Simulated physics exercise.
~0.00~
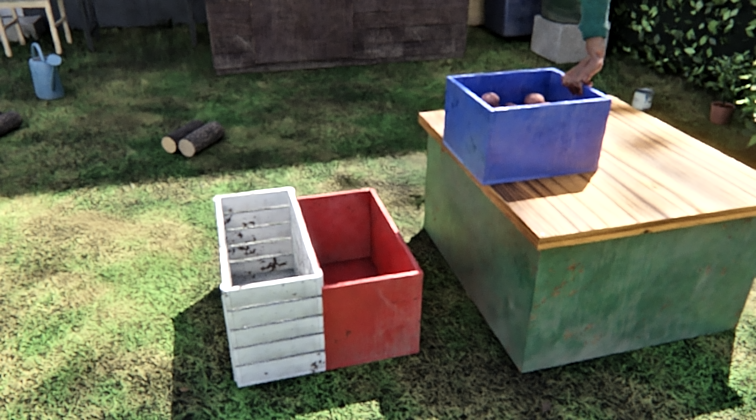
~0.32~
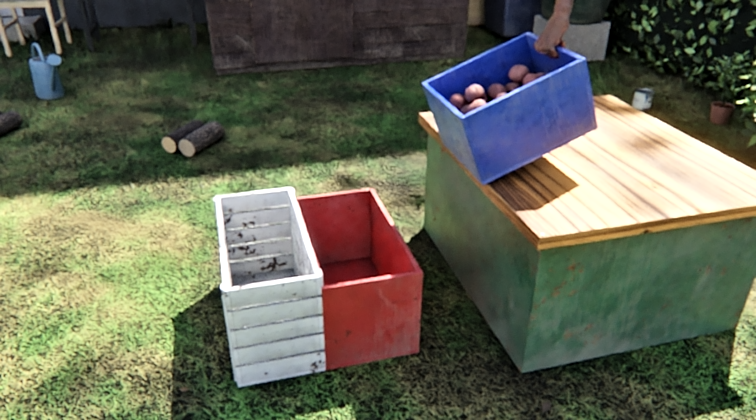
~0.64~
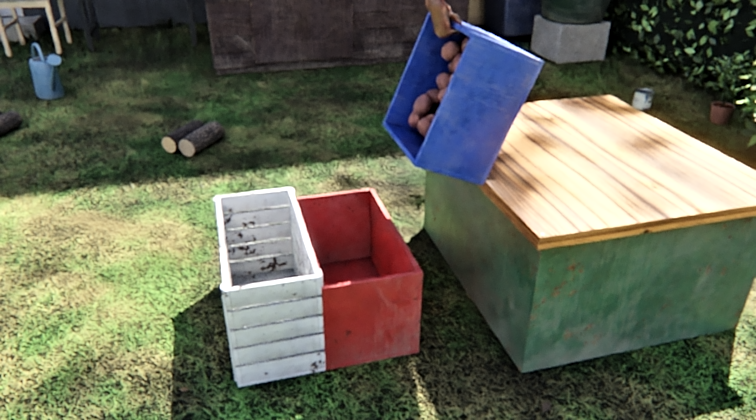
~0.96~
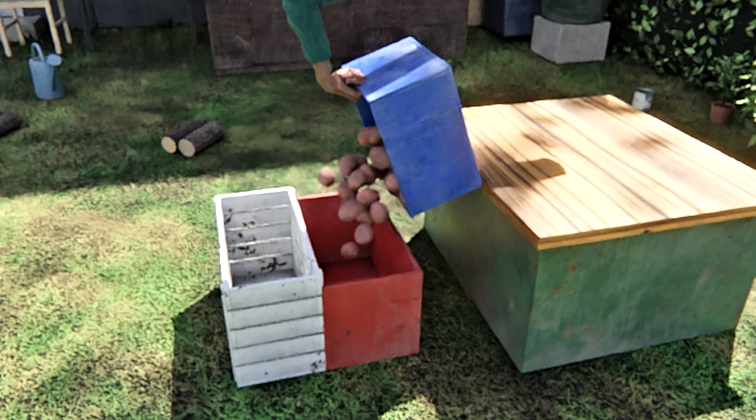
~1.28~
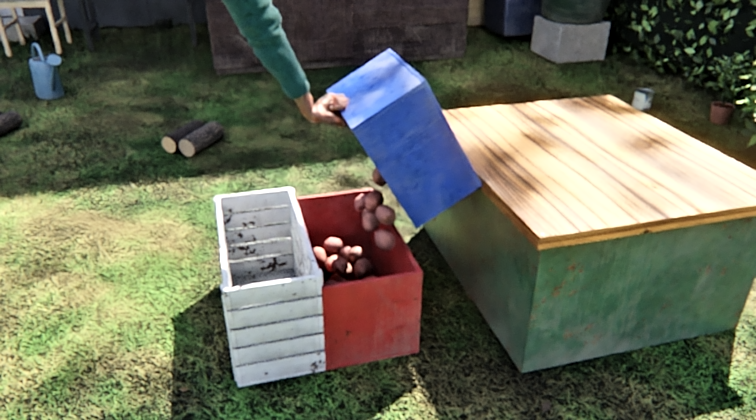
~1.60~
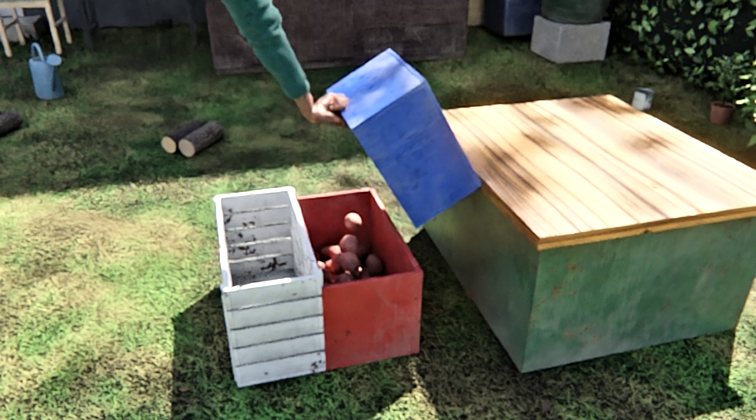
A blue box tips off the bench edge by hand, pouring red potatoes into the red tote.
